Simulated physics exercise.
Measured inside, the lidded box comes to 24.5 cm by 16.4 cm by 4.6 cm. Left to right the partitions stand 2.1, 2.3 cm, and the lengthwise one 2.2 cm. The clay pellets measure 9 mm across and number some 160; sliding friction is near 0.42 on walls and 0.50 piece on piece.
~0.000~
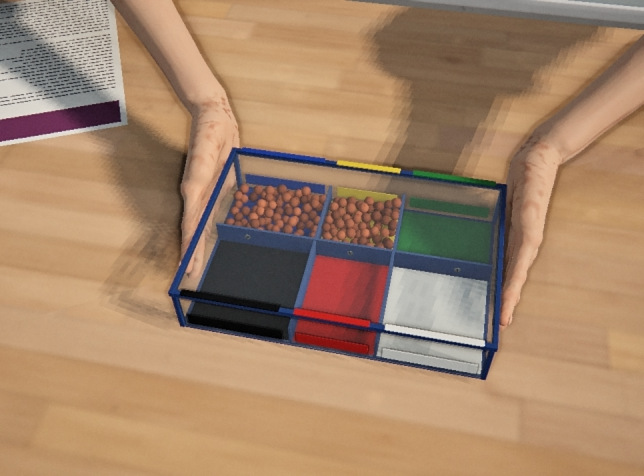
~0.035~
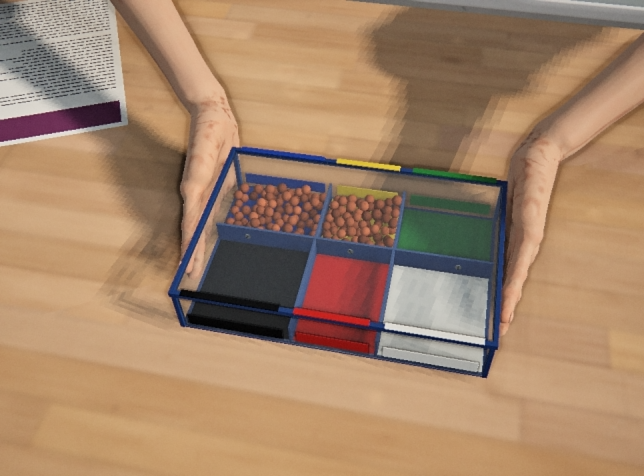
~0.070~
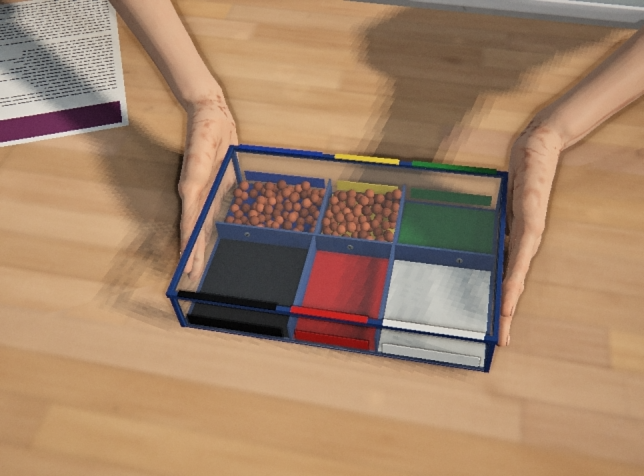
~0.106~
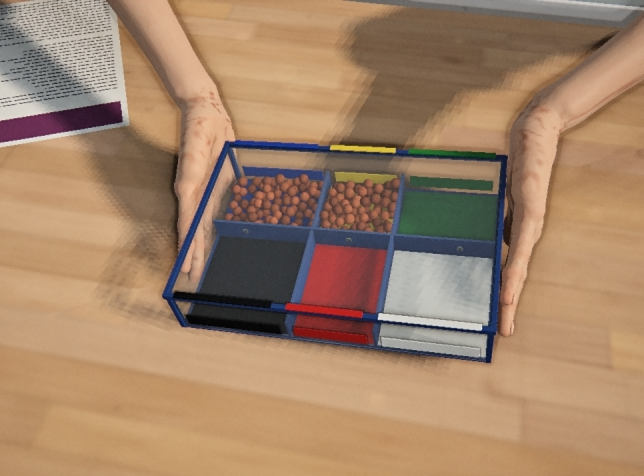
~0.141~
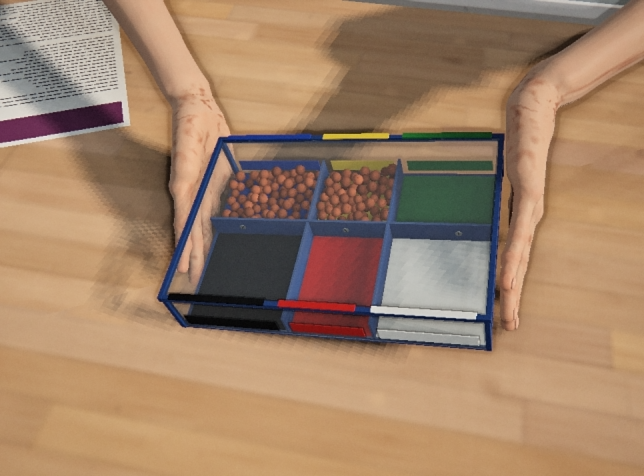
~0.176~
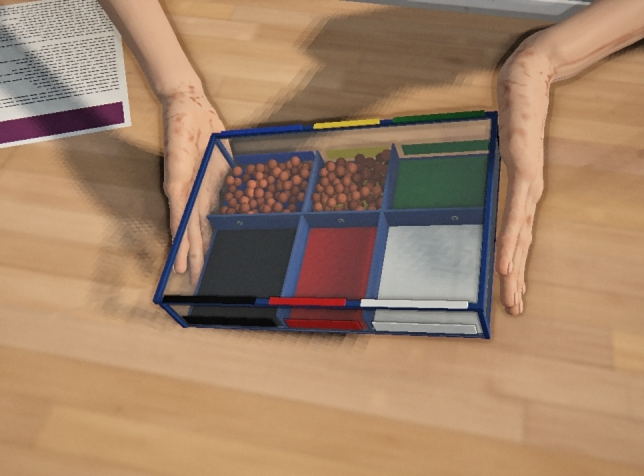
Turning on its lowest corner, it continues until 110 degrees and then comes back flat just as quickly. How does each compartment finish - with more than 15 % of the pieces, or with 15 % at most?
Red compartment: At most 15 %, blue compartment: More than 15 %, green compartment: At most 15 %, yellow compartment: At most 15 %, white compartment: At most 15 %, black compartment: More than 15 %.
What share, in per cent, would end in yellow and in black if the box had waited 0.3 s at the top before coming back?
Result - yellow: 0 %; black: 70 %.
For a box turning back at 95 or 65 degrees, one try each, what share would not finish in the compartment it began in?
I'd put them near 70 and 25 percent in that order.
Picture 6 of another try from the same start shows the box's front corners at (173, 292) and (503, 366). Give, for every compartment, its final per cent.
Each compartment ends with this per cent: Red 35, blue 0, green 0, yellow 0, white 55 and black 10.
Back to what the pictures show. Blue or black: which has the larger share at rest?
Black comes out ahead.
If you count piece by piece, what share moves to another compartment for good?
My estimate is some 75 per cent.
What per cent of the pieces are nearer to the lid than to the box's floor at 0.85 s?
80 per cent, give or take.
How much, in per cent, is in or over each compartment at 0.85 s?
Shares - red: 5, blue: 50, green: 0, yellow: 10, white: 0, black: 35.
After 0.85 s, tilt 110 degrees; red 5 %, blue 50 %, yellow 10 %, black 35 %.
After 1.30 s, tilt 48 degrees; blue 30 %, black 70 %.
After 1.82 s, tilt 0 degrees; blue 30 %, black 70 %.
At rest (2.2 s), red 0 %, blue 30 %, green 0 %, yellow 0 %, white 0 %, black 70 %.
